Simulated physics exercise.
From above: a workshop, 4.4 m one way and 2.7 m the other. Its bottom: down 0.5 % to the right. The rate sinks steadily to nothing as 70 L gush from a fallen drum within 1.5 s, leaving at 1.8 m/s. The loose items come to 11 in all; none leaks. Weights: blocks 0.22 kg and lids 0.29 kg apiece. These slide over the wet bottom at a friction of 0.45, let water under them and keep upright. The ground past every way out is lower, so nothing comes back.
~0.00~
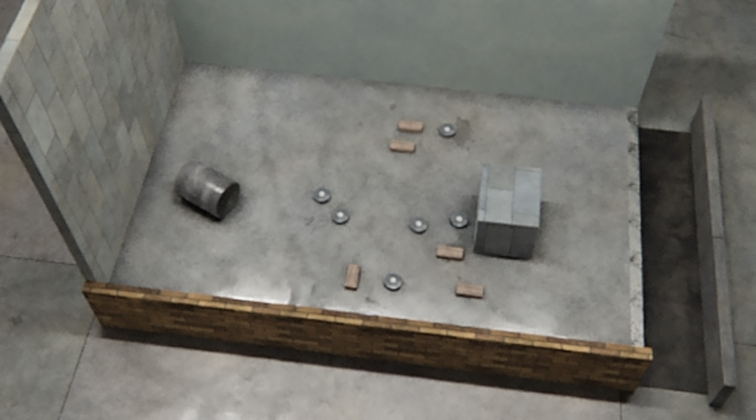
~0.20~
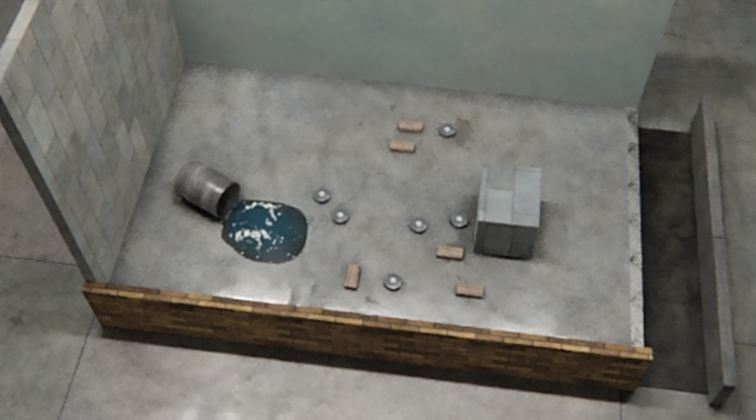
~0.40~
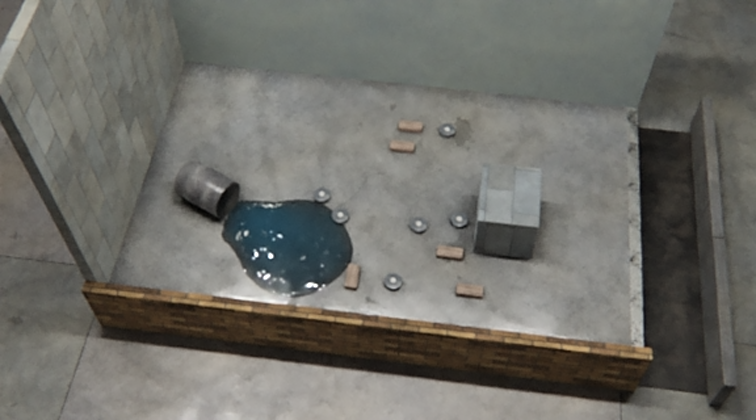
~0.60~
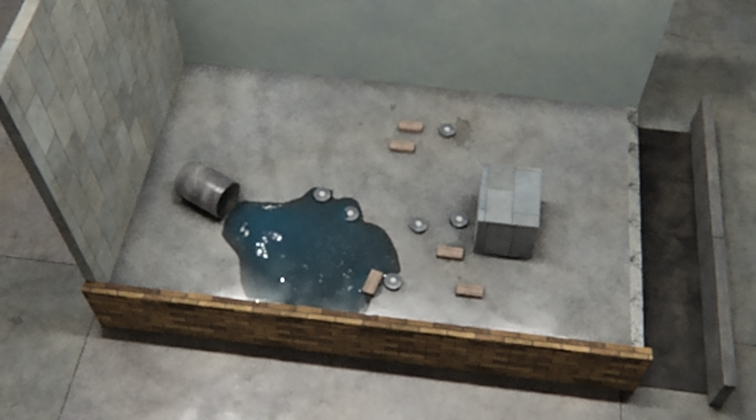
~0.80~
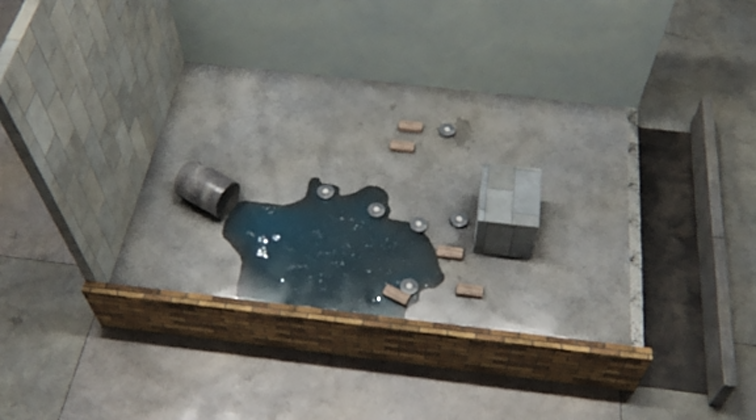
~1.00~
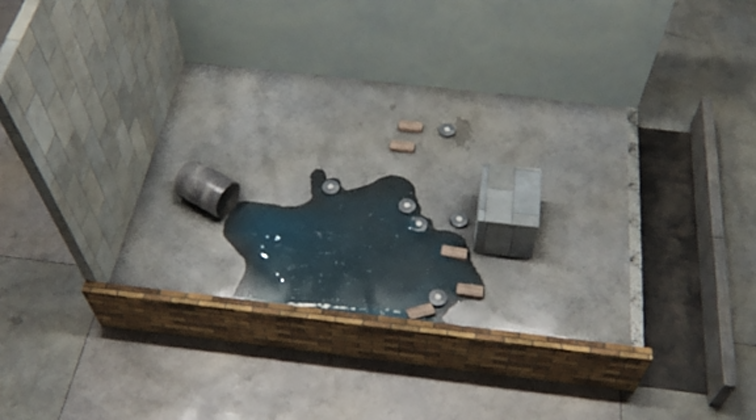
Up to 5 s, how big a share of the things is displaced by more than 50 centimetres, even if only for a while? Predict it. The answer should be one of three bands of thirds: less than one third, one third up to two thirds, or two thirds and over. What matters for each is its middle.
It falls in the band one third up to two thirds.
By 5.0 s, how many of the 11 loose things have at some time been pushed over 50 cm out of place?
5.
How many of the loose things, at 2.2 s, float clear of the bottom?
The number is 5.
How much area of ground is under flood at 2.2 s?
About 3.0 m2.
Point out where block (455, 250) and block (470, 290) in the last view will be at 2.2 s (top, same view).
(594, 279) and (609, 313), roughly.
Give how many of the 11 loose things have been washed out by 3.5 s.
By then 4.
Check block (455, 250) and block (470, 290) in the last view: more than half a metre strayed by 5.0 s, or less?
In order: Beyond the mark, beyond the mark.
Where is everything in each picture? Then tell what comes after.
The first frame shows a block at (352, 276), on the bottom; a lid at (340, 215) rests on the ground; water covers 0.0 m2; 0 of 11 have shifted.
The second frame shows a block at (352, 276) rests on the ground; a lid at (340, 215) rests on the ground; 0.4 m2 under water; 0 of 11 have shifted.
The third frame shows a block at (352, 276), on the bottom; a lid at (340, 215) rests on the ground; 0.8 m2 under water; 0 of 11 have shifted.
The fourth frame shows a block at (373, 282), on the bottom, 18 cm from its start; a lid at (350, 214), on the bottom, 9 cm from its start; 1.4 m2 under water; 2 of 11 have shifted.
The fifth frame shows a block at (396, 294) rests on the ground, 41 cm from its start; a lid at (376, 210), on the bottom, 33 cm from its start; water covers 1.9 m2; 3 of 11 have shifted.
The sixth frame shows a block at (421, 311), afloat, 67 cm from its start; a lid at (407, 206), on the bottom, 60 cm from its start; 2.3 m2 under water; 4 of 11 have shifted.
After 1.4 s 3 of 11 are over 50 cm from their spots; 4 afloat.
After 2.2 s 5 of 11 are over 50 cm from their spots; 5 afloat.
After 3.5 s 5 of 11 are over 50 cm from their spots; 0 afloat.
After 5.0 s 5 of 11 are over 50 cm from their spots, and 5 have been at some point; 0 afloat.
